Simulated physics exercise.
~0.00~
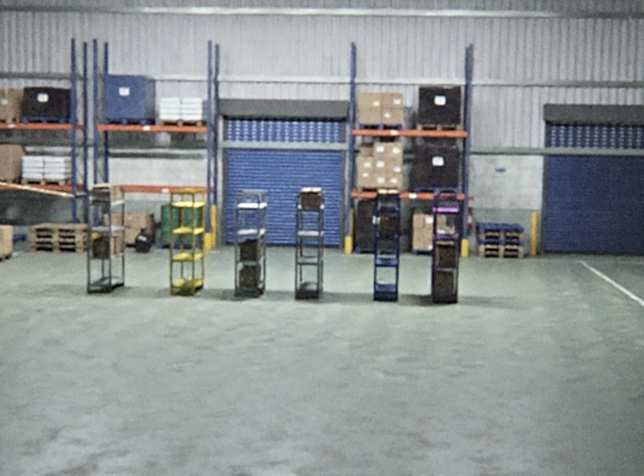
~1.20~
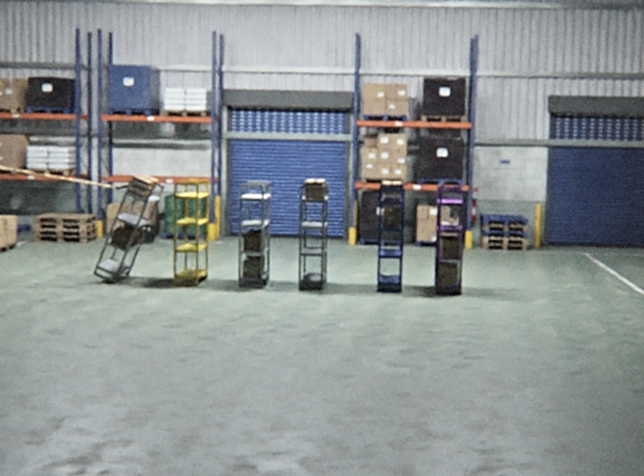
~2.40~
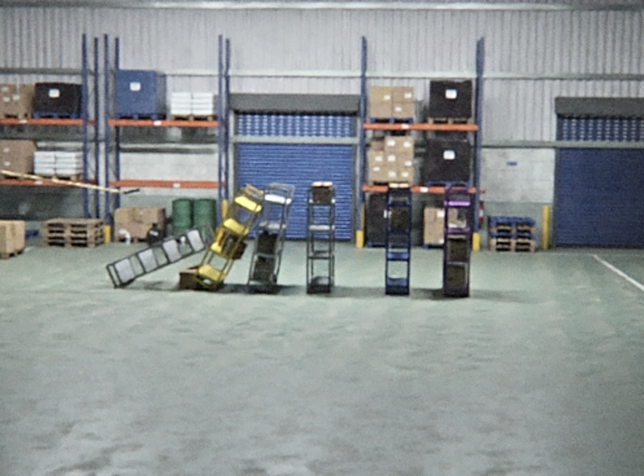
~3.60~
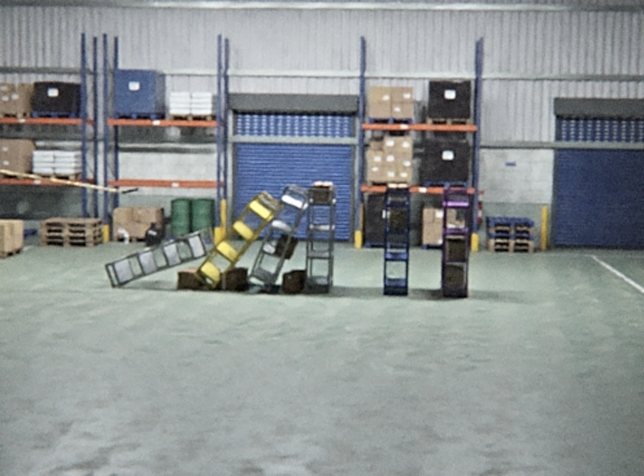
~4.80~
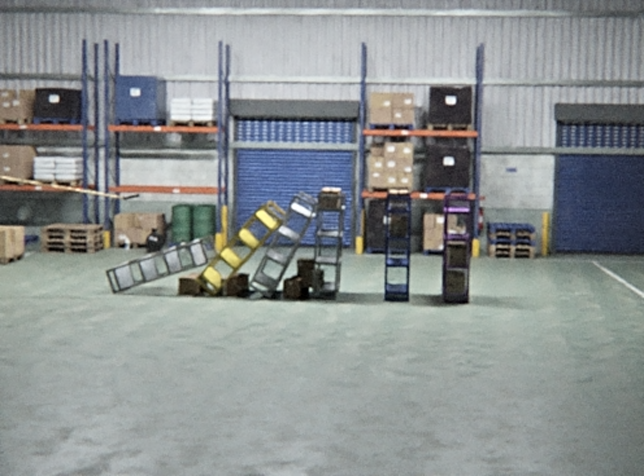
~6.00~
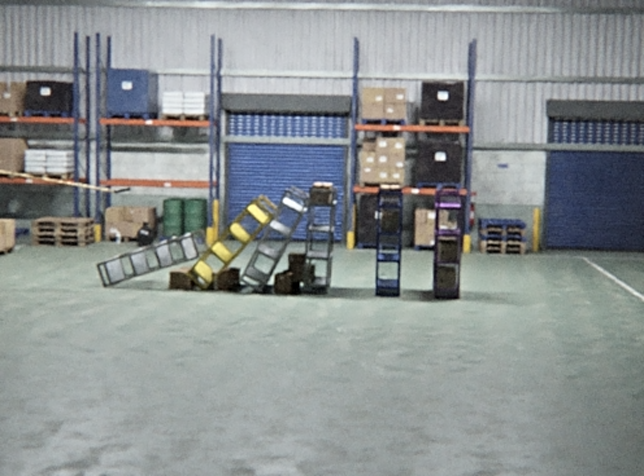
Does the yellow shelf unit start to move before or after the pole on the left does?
The yellow unit starts to move after the pole. The pole is already moving right while the yellow unit still stands upright, and only later does the yellow unit lean over.
